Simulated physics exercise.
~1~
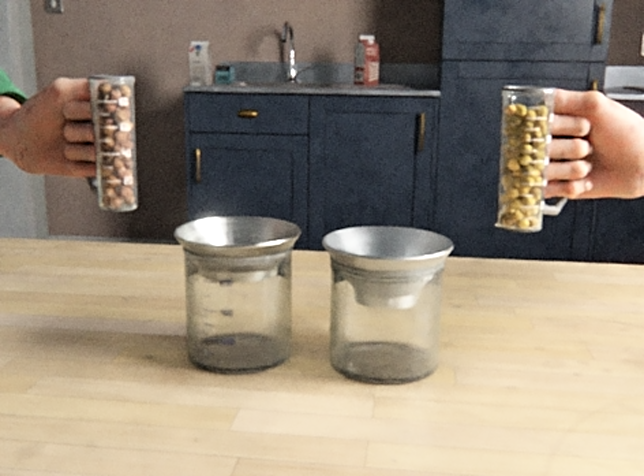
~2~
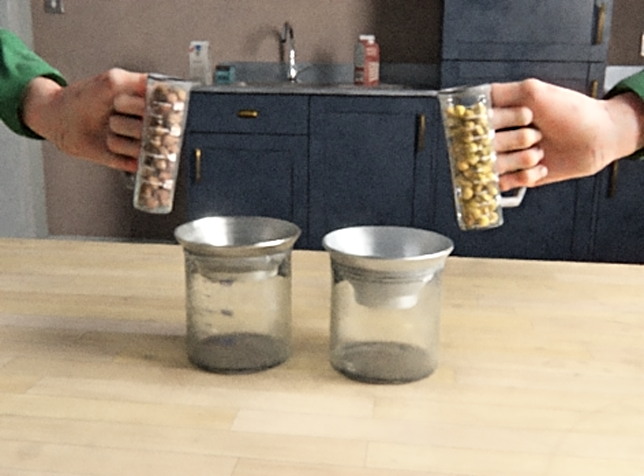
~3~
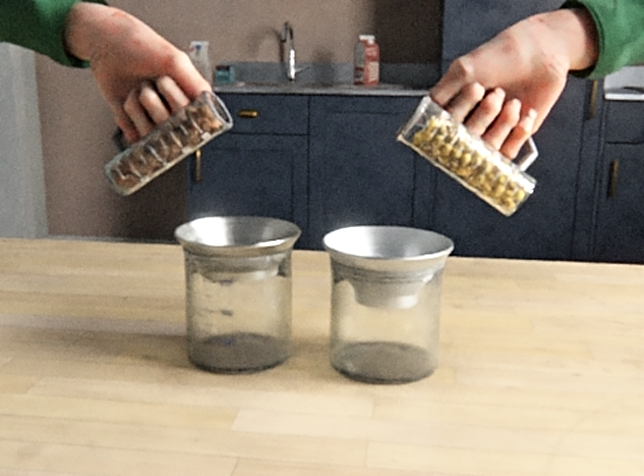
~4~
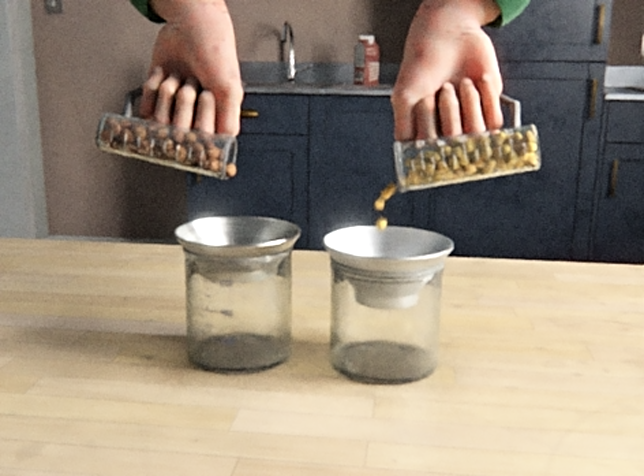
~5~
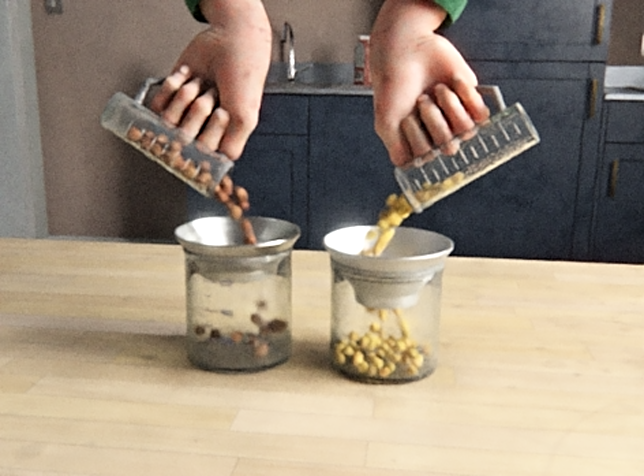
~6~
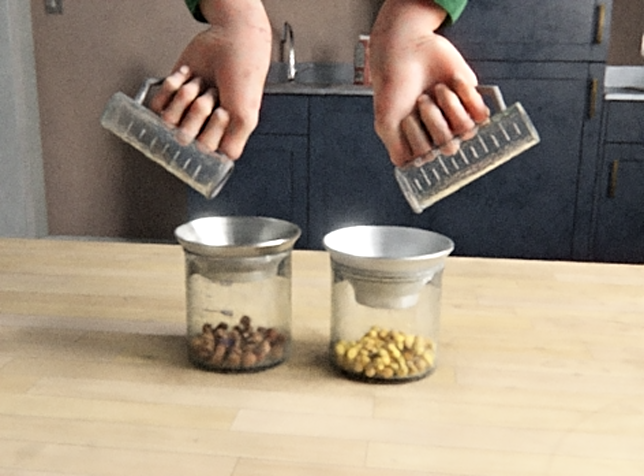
Two hands bring clear cups inward over a pair of funnel-topped glass jars on a wooden table, then tip them, the right beginning to spill first. Brown nut-like pieces on the left and yellow-green ones on the right pour through the funnels, all settling in the jars below.
